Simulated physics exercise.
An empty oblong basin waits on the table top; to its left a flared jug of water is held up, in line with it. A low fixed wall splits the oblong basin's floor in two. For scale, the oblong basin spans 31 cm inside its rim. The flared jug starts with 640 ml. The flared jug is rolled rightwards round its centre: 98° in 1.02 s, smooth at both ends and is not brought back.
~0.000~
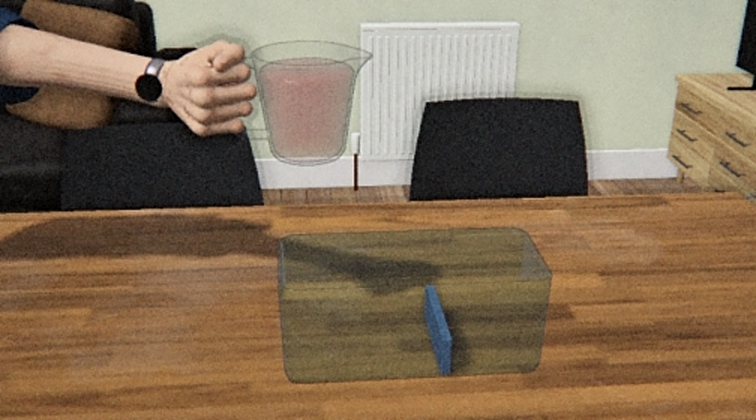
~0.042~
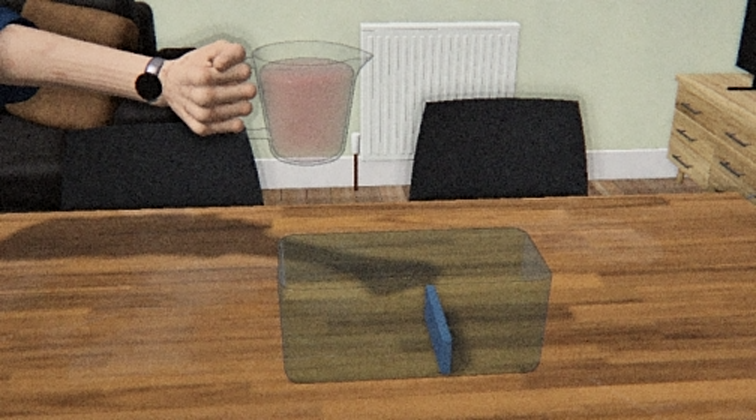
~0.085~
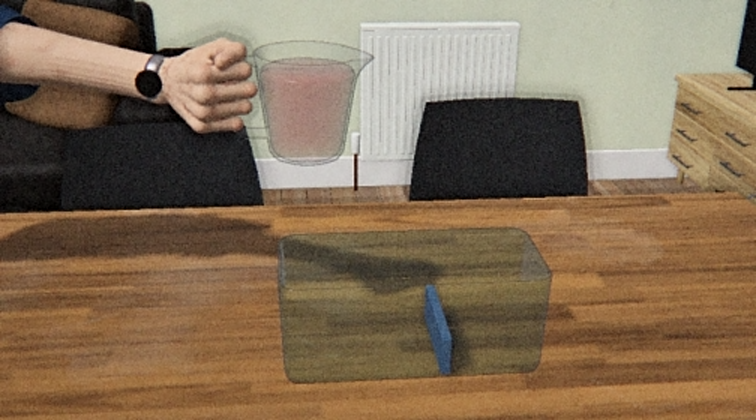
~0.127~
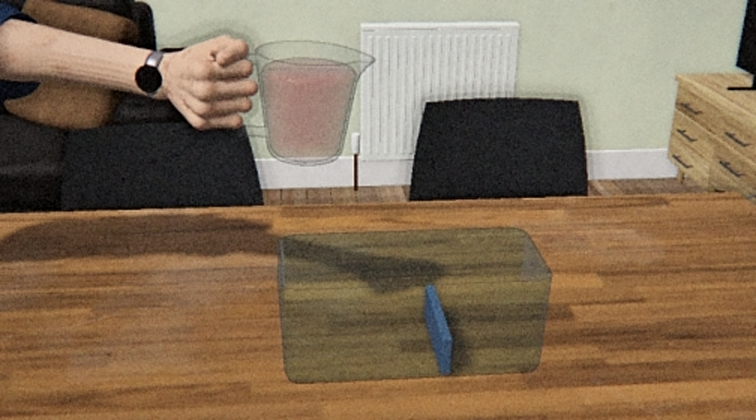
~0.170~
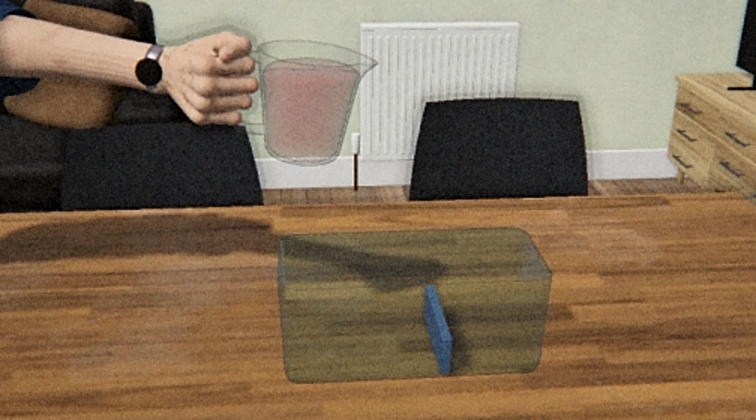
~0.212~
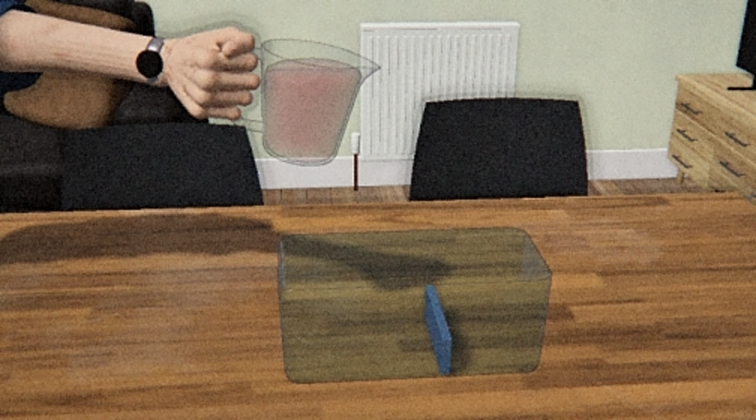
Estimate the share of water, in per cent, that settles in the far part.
The far part has some 49 per cent.
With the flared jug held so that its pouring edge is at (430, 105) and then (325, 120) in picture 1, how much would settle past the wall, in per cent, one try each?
First 95, then 5 per cent.
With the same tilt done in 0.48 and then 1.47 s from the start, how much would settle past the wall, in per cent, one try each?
First 35, then 55 per cent.
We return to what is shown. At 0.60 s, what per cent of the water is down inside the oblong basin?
Some 3 per cent.
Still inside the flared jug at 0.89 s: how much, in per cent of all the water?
About 24 per cent.
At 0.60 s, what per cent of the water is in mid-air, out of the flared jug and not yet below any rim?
Some 20 per cent.
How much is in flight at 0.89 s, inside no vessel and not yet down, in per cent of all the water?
Some 26 per cent.
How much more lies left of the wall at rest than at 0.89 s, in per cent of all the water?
Near 36 in a hundred.
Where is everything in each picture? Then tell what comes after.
In the first frame, it leans 0°; its right rim is at (373, 54); the water meets the walls at (258, 68) and (355, 67); the oblong basin's rim runs from (279, 263) to (538, 254); the wall's top is at (438, 312).
In the second frame, it leans 0°; its right rim is at (373, 54); the water meets the walls at (258, 68) and (355, 67).
In the third frame, it leans 2°; its right rim is at (375, 56); the water meets the walls at (259, 68) and (356, 68).
In the fourth frame, it leans 4°; its right rim is at (376, 58); the water meets the walls at (261, 68) and (358, 69).
In the fifth frame, it leans 7°; its right rim is at (378, 62); the water meets the walls at (263, 67) and (360, 70).
In the sixth frame, it leans 10°; its right rim is at (381, 66); the water meets the walls at (264, 68) and (363, 70).
After 0.60 s the tilt is 63° and 77 per cent is still to pour, 2 is left of the wall and 1 right of it.
After 0.89 s the tilt is 94° and 25 per cent is still to pour, 13 is left of the wall and 36 right of it.
After 1.19 s the tilt is 98° and 2 per cent is still to pour, 46 is left of the wall and 48 right of it.
After 1.52 s the tilt is 98° and 0 per cent is still to pour, 50 is left of the wall and 49 right of it.
In the end 50 per cent lies left of the wall, 49 right of it and 1 outside.
